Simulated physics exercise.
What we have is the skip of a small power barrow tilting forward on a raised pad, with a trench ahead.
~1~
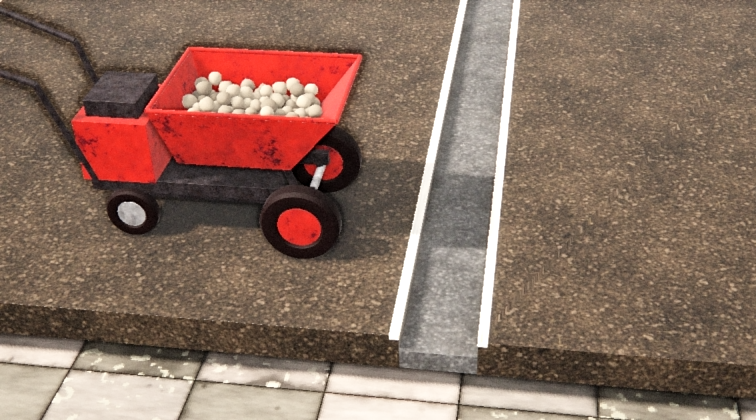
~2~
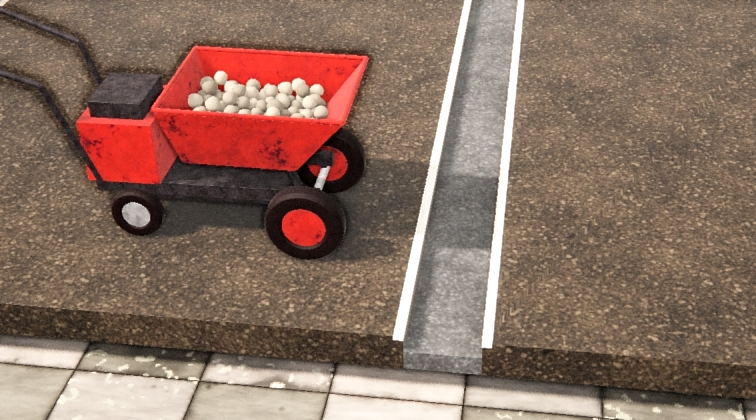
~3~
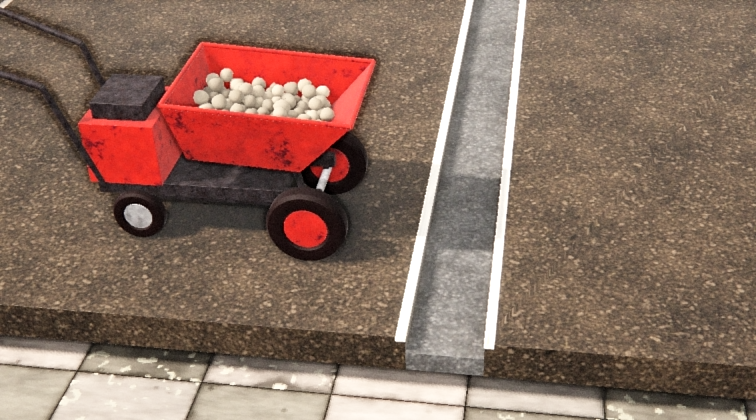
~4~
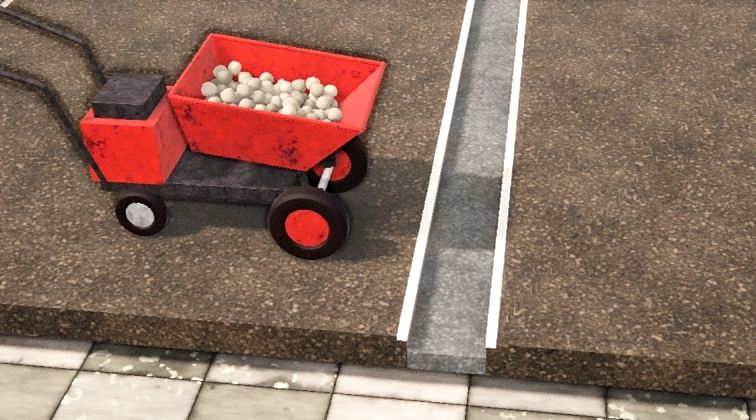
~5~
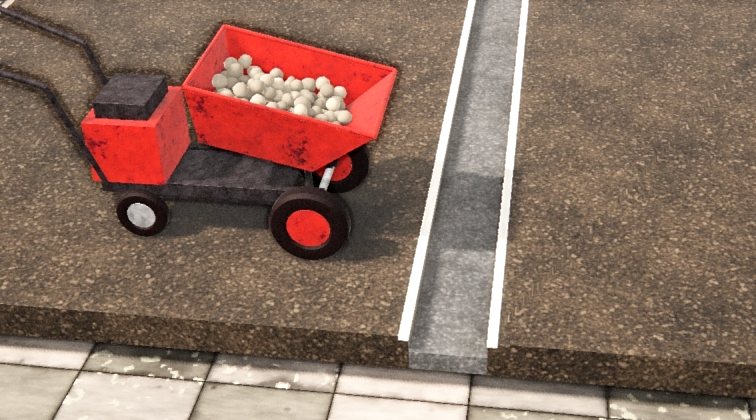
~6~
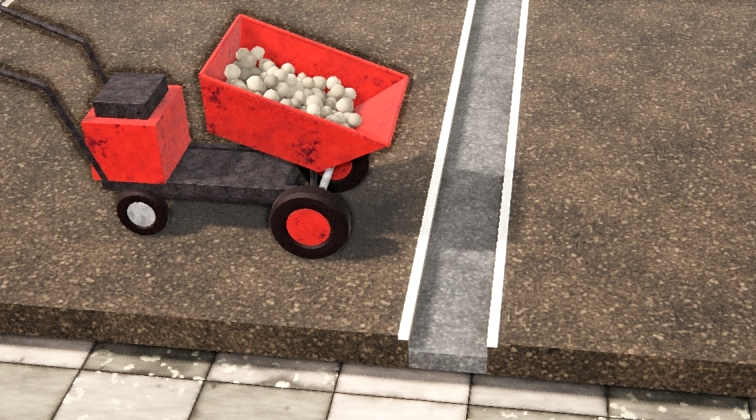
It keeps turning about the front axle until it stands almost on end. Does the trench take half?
Between the edges lies more than half of the load.
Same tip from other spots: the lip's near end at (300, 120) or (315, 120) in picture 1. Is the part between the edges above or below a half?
At the first place over half, at the second more than half.
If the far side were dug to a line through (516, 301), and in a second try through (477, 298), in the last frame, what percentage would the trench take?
Near 80 % and 40 %.
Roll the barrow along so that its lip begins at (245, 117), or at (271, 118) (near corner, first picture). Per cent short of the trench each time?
Near 40 % and 30 %.
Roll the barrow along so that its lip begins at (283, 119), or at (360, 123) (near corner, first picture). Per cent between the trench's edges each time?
About 60 and 40 per cent.
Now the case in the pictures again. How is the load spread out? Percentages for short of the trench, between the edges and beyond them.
In per cent, short 0, between 65 and beyond 10.
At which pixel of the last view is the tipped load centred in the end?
Around (476, 232).
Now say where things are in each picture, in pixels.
In the first picture, lip of the skip at (336, 122), level; top of the load at (237, 103), river pebbles; first edge of the trench at (403, 293); far edge at (487, 299), the trench over half as wide as the skip, and shallow for its width.
In the second picture, lip of the skip at (342, 123), level; top of the load at (243, 103).
In the third picture, lip of the skip at (350, 127), tipped barely; top of the load at (250, 102).
In the fourth picture, lip of the skip at (361, 130), tipped a little; top of the load at (235, 100).
In the fifth picture, lip of the skip at (374, 137), tipped a little; top of the load at (246, 93).
In the sixth picture, lip of the skip at (387, 145), tipped clearly; top of the load at (258, 86); first edge of the trench at (412, 293); far edge at (496, 299).
Soon after the last picture, skip tipped steeply; all in the skip.
A little later, skip tipped right over; about two thirds in the skip; about a third in or heaped over the trench; a stray few beyond it.
Later still, skip tipped right over; about a quarter in the skip; about two thirds in or heaped over the trench; a small part beyond it.
At rest, skip tipped right over; about a quarter in the skip; about two thirds in or heaped over the trench; a small part beyond it.
